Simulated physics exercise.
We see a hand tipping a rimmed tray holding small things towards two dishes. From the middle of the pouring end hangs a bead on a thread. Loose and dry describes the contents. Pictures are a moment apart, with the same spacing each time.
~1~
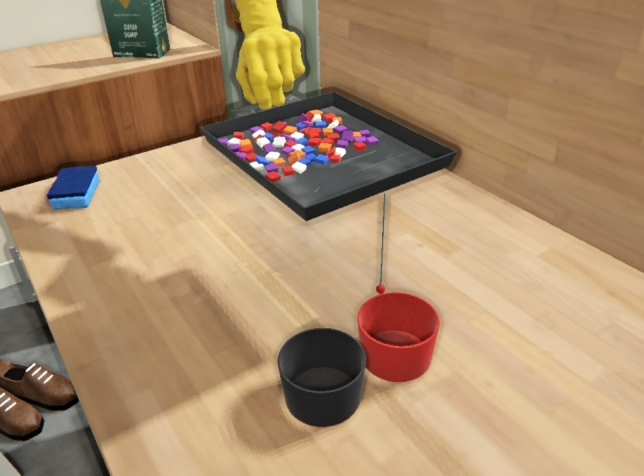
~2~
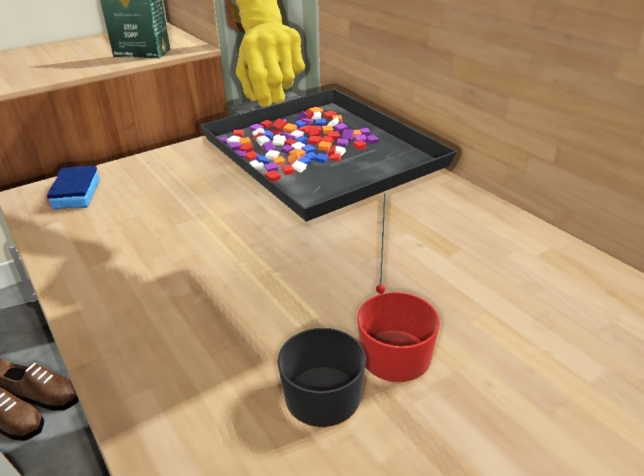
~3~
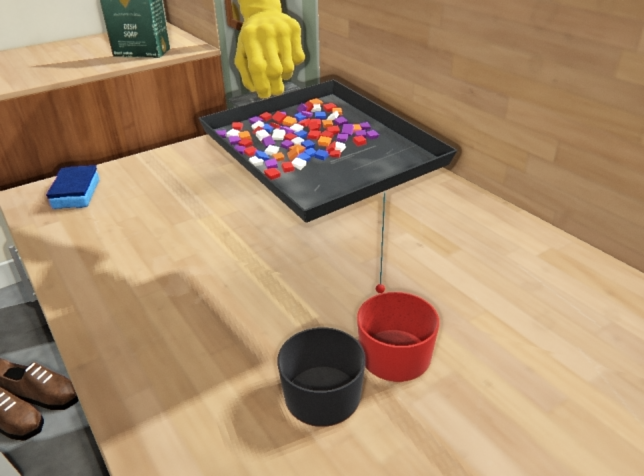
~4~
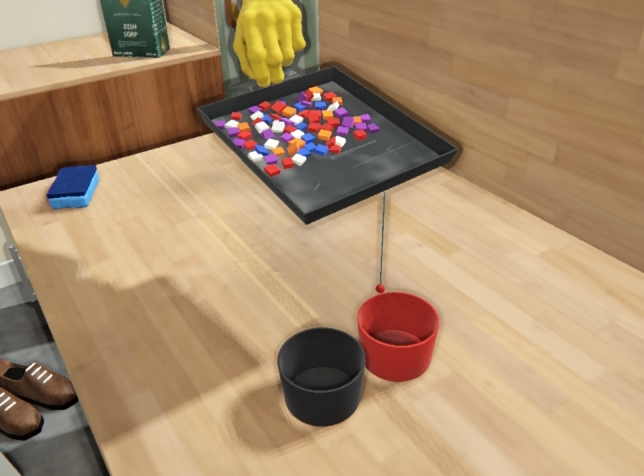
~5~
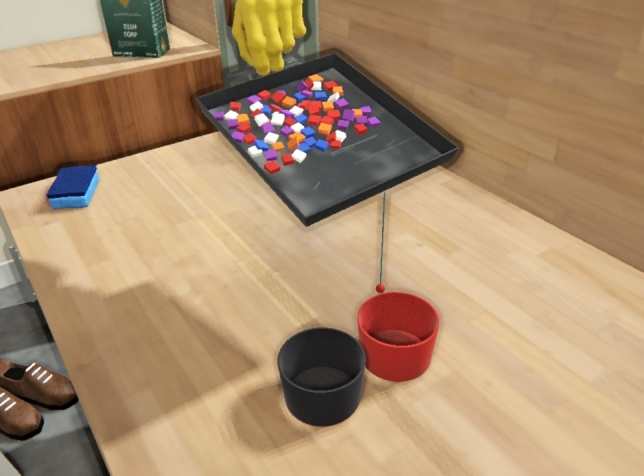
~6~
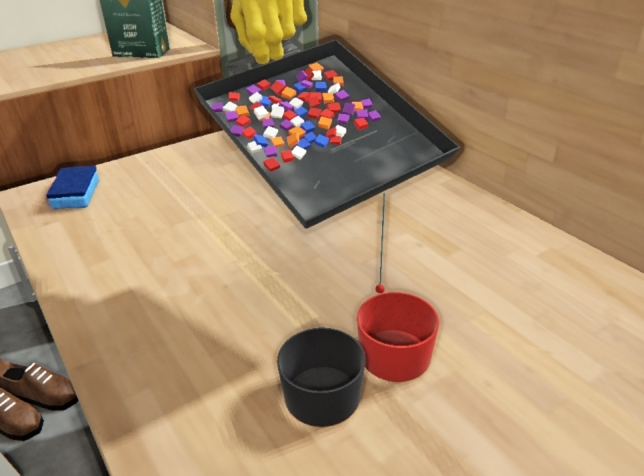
A yellow-gloved hand slowly raises the far side of a dark rimmed tray above a pale wooden counter, seen from above at an angle by a still camera. Small red, white, blue, orange and purple pieces lie on it, with a beaded thread below, black and red dishes beneath, and a blue sponge at left. The tray tilts steadily steeper, its near left corner lowest.
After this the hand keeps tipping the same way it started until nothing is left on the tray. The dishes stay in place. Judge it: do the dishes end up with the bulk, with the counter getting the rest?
Yes, the dishes get the bulk.
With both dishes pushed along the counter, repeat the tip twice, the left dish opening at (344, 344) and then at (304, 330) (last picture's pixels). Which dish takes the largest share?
It comes out as the dish further left in the first try and the dish further left in the second.
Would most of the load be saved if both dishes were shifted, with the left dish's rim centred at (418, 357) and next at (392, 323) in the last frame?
Held in all, by try: A smaller portion, then a smaller portion.
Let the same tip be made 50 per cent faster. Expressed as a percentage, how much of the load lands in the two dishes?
That works out at some 80 per cent.
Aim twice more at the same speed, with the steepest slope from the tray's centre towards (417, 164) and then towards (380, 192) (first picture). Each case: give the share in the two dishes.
Lab note: Try 1 = 0 %, try 2 = 70 %.
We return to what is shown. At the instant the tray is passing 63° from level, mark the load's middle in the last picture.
Somewhere about (331, 199).
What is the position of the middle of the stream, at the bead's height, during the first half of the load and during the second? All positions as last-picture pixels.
Early half (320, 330), late half (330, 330).
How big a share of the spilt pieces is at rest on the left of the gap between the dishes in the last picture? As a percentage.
It works out to some 90 per cent.
Soon after the last picture, tray tipped steeply; most on the tray; a stray few in the left dish; a small part in the air.
A little later, tray tipped past a quarter turn; about a quarter on the tray; about a third in the left dish; a stray few in the right dish; a small part outside both; about a third in the air.
Later still, tray tipped past a quarter turn; about two thirds in the left dish; a small part in the right dish; about a quarter outside both.
At rest, tray tipped past a quarter turn; about two thirds in the left dish; a small part in the right dish; about a quarter outside both.
